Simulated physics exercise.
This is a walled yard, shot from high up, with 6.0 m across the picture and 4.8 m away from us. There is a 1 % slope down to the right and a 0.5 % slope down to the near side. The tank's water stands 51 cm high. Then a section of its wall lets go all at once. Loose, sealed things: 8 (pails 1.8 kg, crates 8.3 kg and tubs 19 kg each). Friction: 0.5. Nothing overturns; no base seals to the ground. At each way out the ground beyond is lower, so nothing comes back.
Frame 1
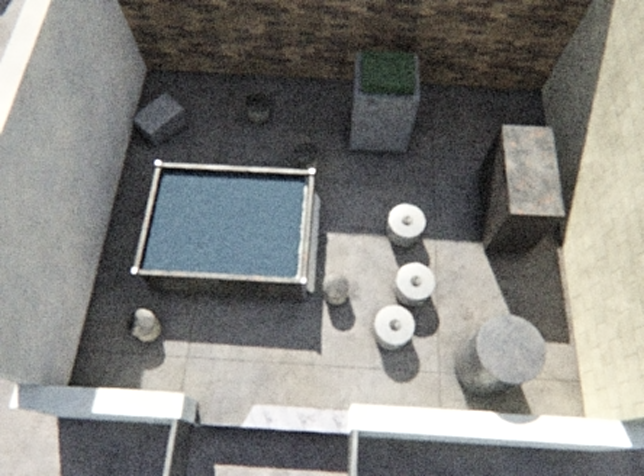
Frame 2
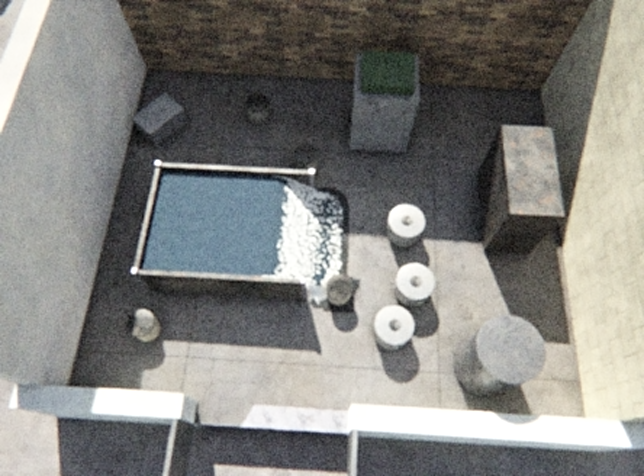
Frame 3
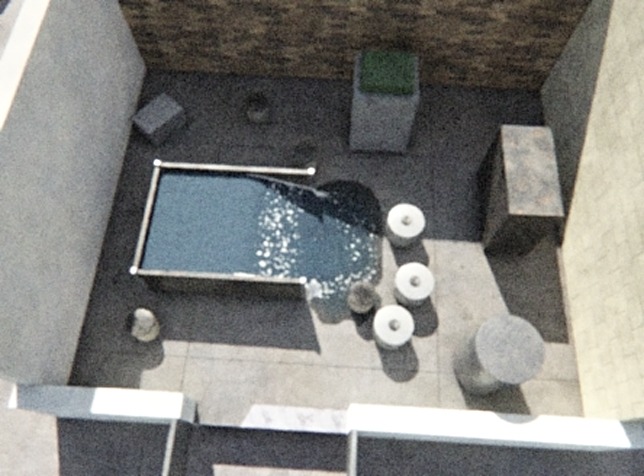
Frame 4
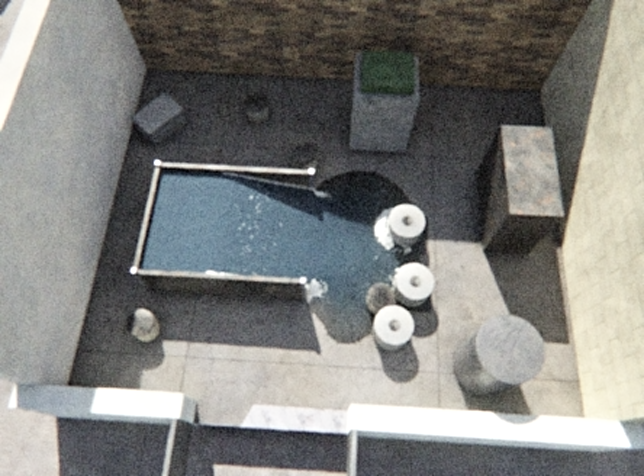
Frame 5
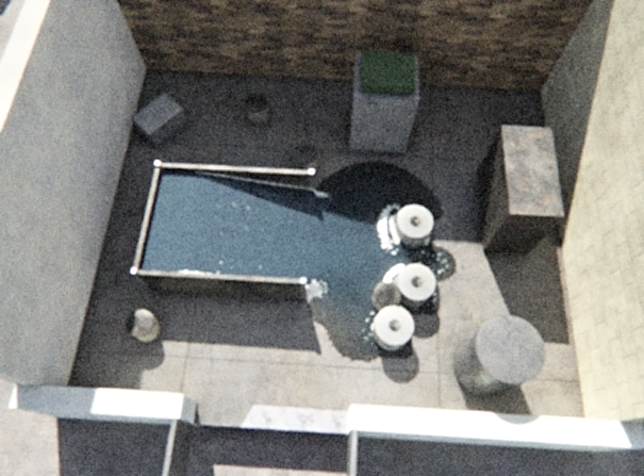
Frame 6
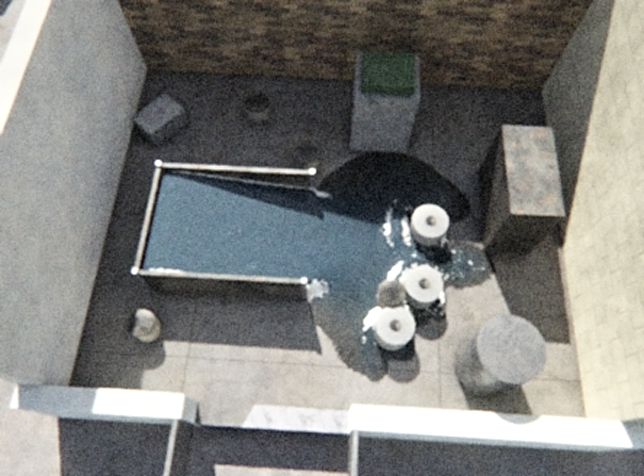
Water poured out of the tank's open right side and spread across the paved yard, pushing a small round pail to the right, then nudging the white tubs, the farthest one sliding first.
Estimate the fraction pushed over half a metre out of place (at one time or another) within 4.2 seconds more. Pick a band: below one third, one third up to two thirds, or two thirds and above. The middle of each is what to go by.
The share is one third up to two thirds.
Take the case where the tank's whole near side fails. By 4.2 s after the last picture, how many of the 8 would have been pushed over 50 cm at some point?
Then 2 of them would.
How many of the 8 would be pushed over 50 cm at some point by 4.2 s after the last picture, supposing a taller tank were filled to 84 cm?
6.
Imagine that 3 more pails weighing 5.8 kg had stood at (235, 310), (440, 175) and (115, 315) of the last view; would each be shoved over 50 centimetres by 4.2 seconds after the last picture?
In the order asked: Below the mark; above the mark; below the mark.
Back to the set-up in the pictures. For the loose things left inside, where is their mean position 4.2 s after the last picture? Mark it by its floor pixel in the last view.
At about (341, 238).
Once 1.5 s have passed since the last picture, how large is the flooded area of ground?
About 15 m2.
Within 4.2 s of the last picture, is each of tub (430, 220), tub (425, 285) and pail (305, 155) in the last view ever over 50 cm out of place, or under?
In order: Farther, farther and not as far.
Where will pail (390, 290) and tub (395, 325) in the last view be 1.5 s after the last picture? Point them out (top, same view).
I'd say close to (493, 307) and close to (421, 369).
Then, 0.4 s after the last picture 2 of 8 are over 50 cm from their spots; 1 afloat.
Then, 1.5 s after the last picture 4 of 8 are over 50 cm from their spots; 3 afloat.
Then, 2.8 s after the last picture 4 of 8 are over 50 cm from their spots; 2 afloat.
Then, 4.2 s after the last picture 3 of 8 are over 50 cm from their spots, and 4 have been at some point; 3 afloat.
